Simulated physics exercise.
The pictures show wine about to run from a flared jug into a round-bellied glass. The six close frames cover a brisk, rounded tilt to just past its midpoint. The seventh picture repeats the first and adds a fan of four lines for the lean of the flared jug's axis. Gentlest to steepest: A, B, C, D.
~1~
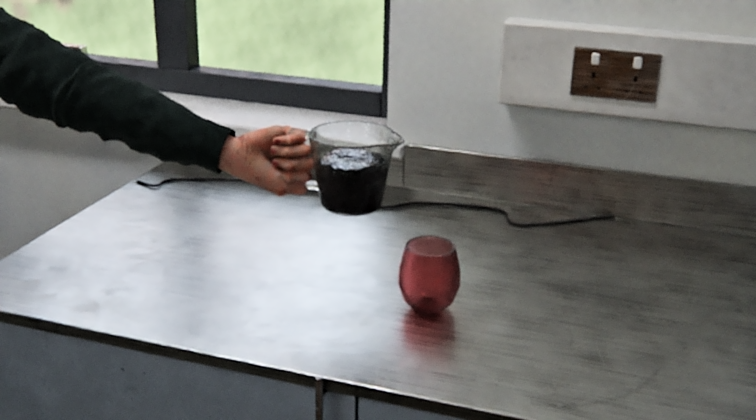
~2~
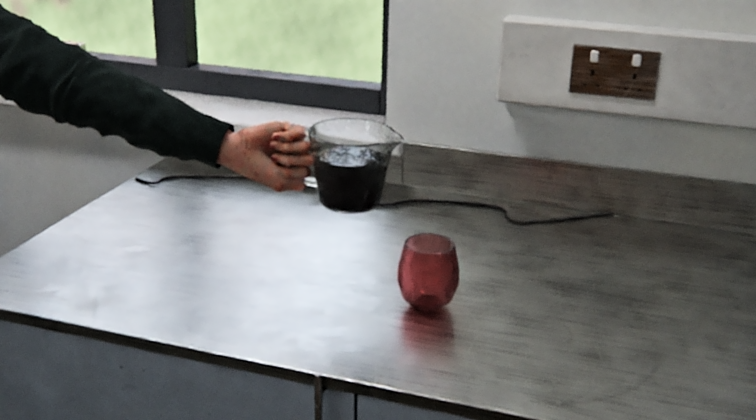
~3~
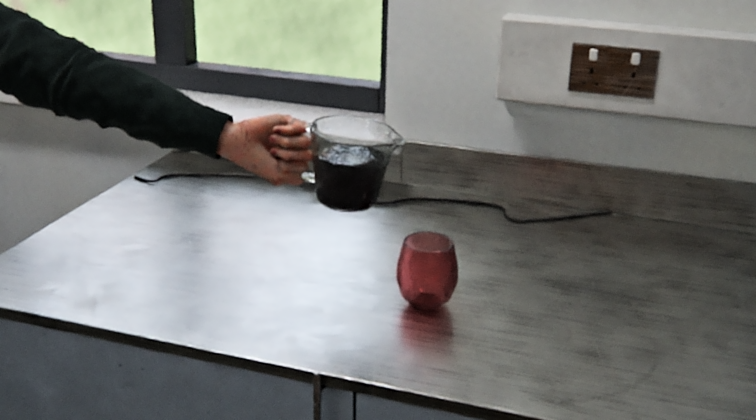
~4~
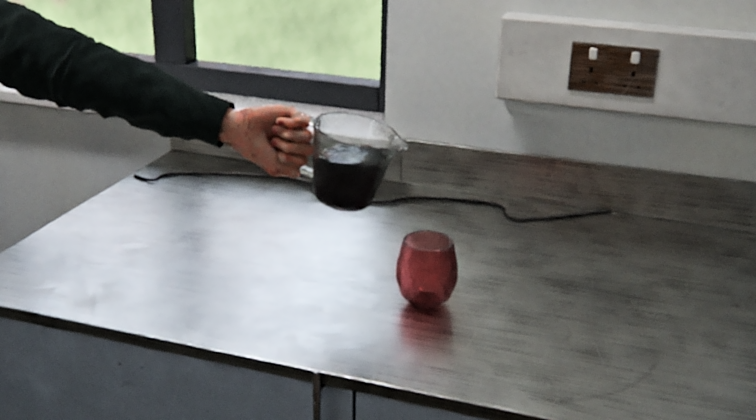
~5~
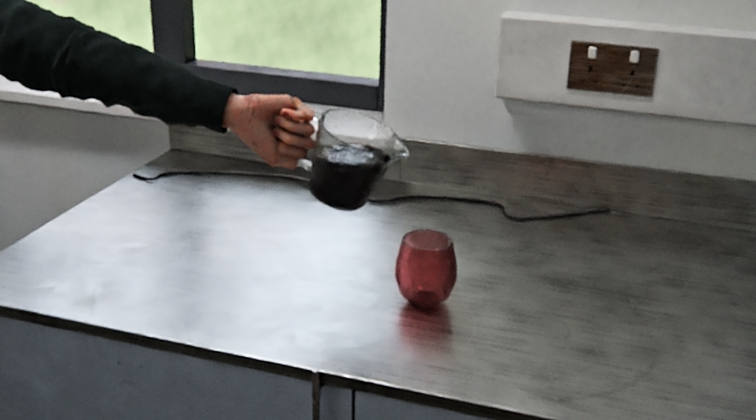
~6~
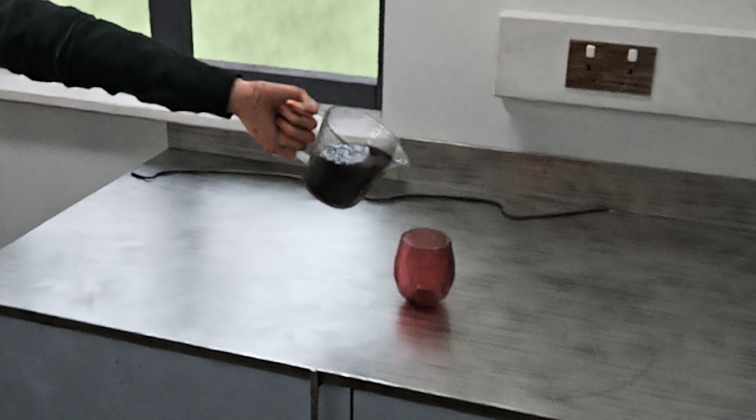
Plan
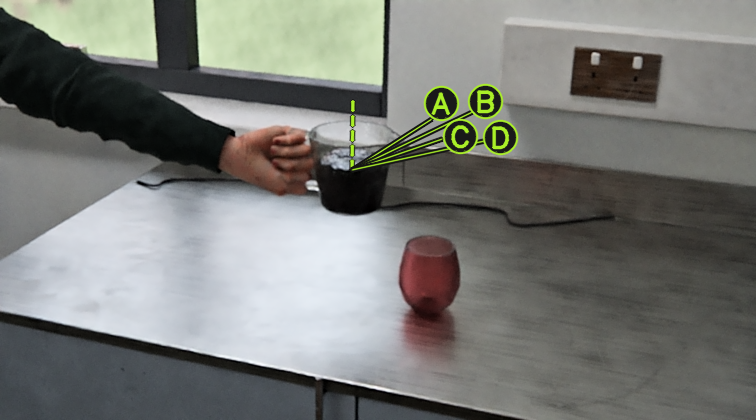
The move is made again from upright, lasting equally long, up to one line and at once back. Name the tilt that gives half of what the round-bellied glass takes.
I would pick mark B.
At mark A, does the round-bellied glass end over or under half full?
Under half.
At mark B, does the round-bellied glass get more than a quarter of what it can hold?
Yes.
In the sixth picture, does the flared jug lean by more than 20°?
Yes, it does.
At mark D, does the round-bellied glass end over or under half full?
Over.
On the marked copy, A at (431, 119); B at (471, 112); C at (442, 139); D at (483, 141).
With A, the round-bellied glass ends with about 33 % of what it can hold.
With B, the round-bellied glass ends with about 48 % of what it can hold.
With C, the round-bellied glass ends with about 63 % of what it can hold.
With D, the round-bellied glass ends with about 75 % of what it can hold; 4 % of the wine is spilt.
